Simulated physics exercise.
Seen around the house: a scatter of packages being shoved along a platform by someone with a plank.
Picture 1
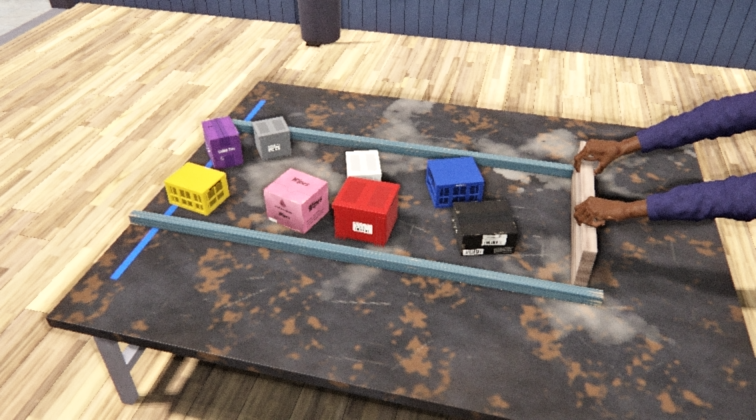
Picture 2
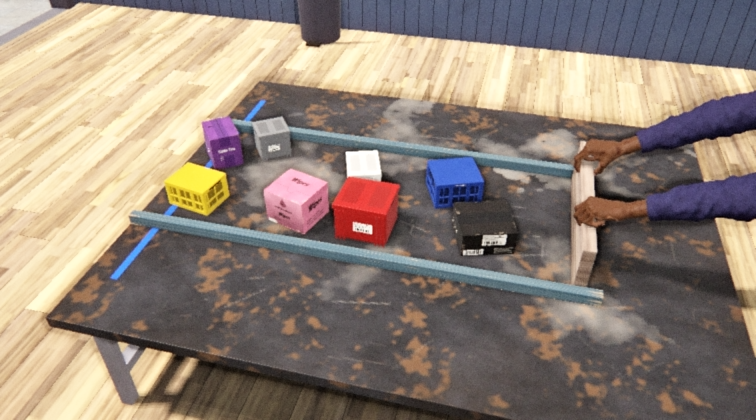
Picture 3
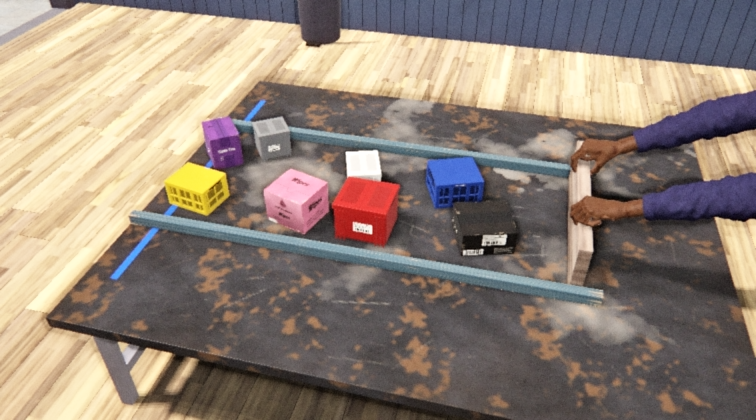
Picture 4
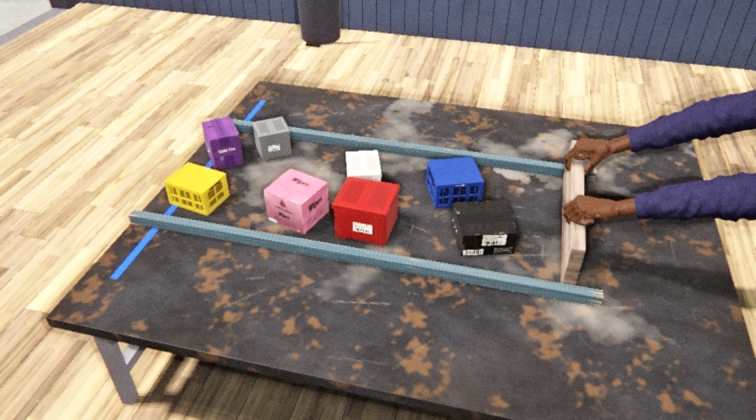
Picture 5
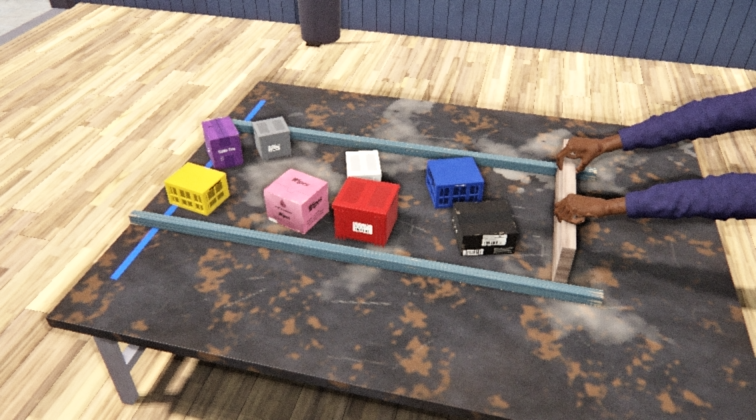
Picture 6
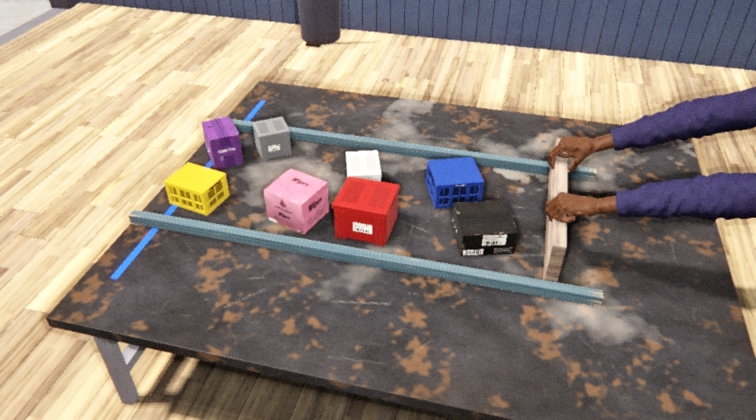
The clip shows several coloured crates and boxes between two rails on a worn tabletop, with blue tape at the left, while two hands at the right slide an upright plank slightly leftward and the boxes stay still.
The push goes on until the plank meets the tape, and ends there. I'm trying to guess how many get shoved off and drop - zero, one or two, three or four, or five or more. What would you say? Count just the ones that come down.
It ends with four plus at least one more down.
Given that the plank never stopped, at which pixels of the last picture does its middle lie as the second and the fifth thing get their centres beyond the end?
I'd say close to (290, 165), then close to (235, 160).
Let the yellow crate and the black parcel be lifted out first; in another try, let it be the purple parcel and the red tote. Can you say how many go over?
Counts - first: 4, second: 4.
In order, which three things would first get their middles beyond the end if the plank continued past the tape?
Yellow crate, pink box, purple parcel.
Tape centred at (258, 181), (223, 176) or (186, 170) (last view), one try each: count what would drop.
Ground tally per try: 3 / 6 / 8.
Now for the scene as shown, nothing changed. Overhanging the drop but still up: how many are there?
You'd get 2.
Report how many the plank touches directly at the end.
Counting them up gives 2.
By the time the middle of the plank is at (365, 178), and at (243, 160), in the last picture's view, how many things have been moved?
That gives 6 for the first and 8 for the second.
Early on, none off yet; purple parcel at rest near (223, 143); yellow crate at rest near (197, 189); grey tote at rest near (272, 139).
Finally, the number that fall off is five or more; lost, red tote, white tote, pink box, grey tote, yellow crate and purple parcel.
